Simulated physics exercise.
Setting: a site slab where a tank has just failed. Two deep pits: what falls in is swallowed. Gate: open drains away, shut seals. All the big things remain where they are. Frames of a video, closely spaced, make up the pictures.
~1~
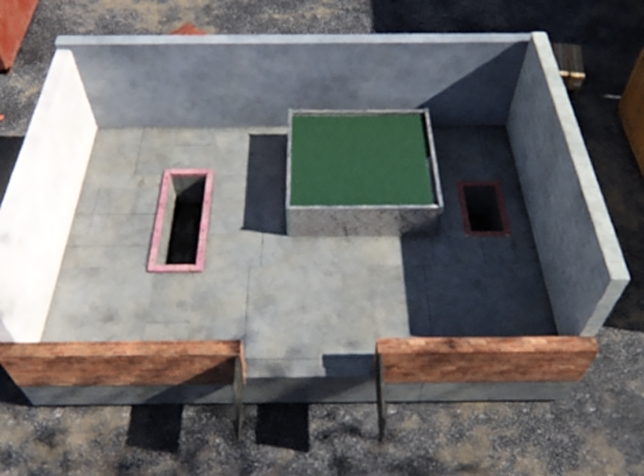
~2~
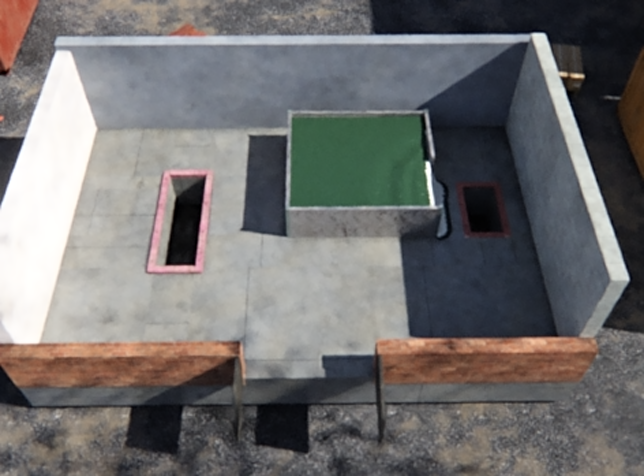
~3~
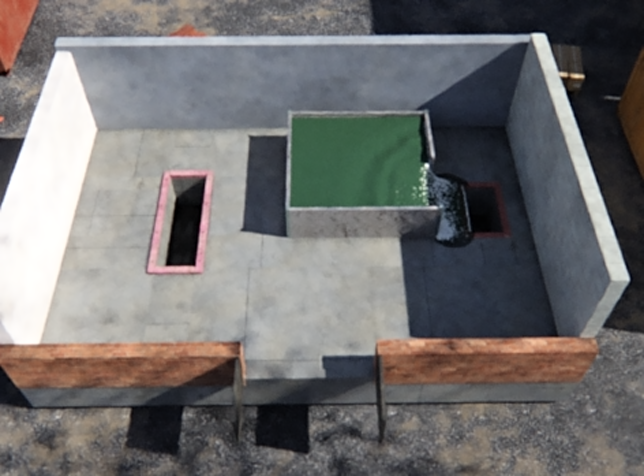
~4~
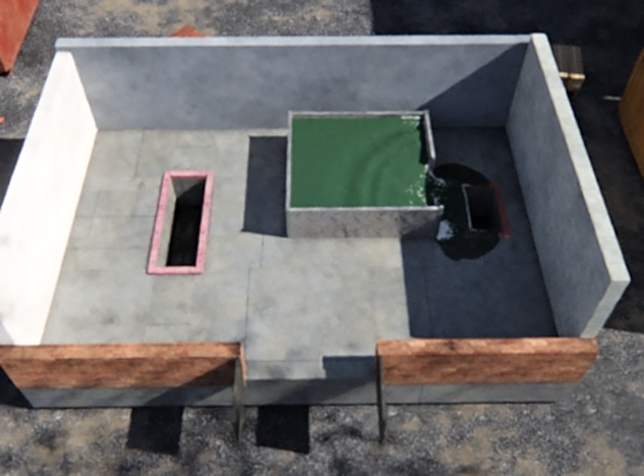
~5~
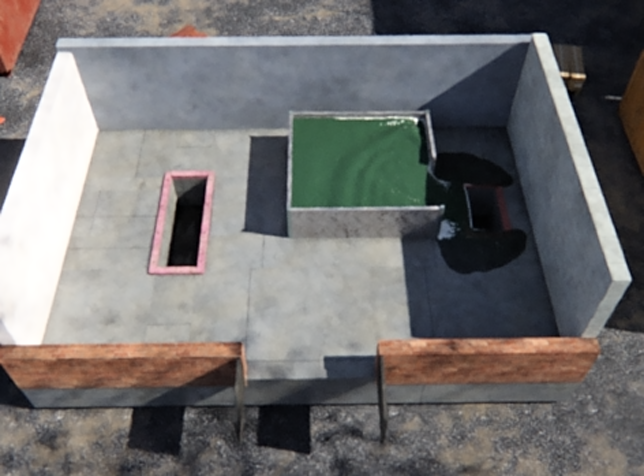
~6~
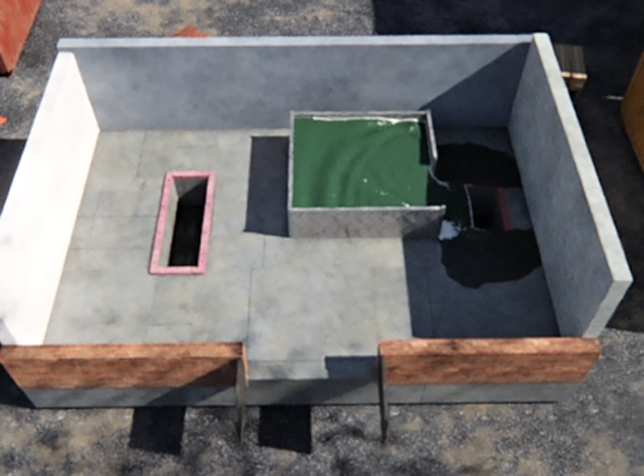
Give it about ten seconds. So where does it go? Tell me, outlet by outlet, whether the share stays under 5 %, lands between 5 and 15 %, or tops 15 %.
In order: I'd say the gate drains very little - not reaching five per cent, I'd say the pink pit drains very little - not reaching five per cent, I'd say the red pit drains a lot - upwards of fifteen per cent.
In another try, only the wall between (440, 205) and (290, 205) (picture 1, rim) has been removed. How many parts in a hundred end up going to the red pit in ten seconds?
Share to the red pit: 14 in a hundred.
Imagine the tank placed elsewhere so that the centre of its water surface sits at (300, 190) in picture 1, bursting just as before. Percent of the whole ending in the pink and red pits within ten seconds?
Shares - pink: 0 in a hundred, red: 35 in a hundred.
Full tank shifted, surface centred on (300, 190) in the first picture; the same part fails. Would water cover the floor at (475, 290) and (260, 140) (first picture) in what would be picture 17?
Result, in sequence: Waterlogged; unreached.
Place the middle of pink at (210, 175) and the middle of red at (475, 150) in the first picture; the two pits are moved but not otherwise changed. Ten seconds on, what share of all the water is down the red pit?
Share for the red pit: 30 percent.
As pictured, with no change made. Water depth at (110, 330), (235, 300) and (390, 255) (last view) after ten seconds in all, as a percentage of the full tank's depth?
About 4 per cent, then 4 per cent, then 4 per cent.
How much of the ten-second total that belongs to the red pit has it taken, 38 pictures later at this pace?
About 80 per cent.
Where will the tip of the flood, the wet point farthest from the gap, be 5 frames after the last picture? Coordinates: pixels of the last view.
Near (560, 331).
A moment on, water covers 10 % of the floor; the gate 0 %, the pink pit 0 %, the red pit 14 %.
Next, water covers 15 % of the floor; the gate 0 %, the pink pit 0 %, the red pit 24 %.
Then, water covers 30 % of the floor; the gate 0 %, the pink pit 0 %, the red pit 36 %.
Later, water covers 50 % of the floor; the gate 0 %, the pink pit 0 %, the red pit 50 %.
In the end, water covers 70 % of the floor; the gate 1 %, the pink pit 0 %, the red pit 62 %.
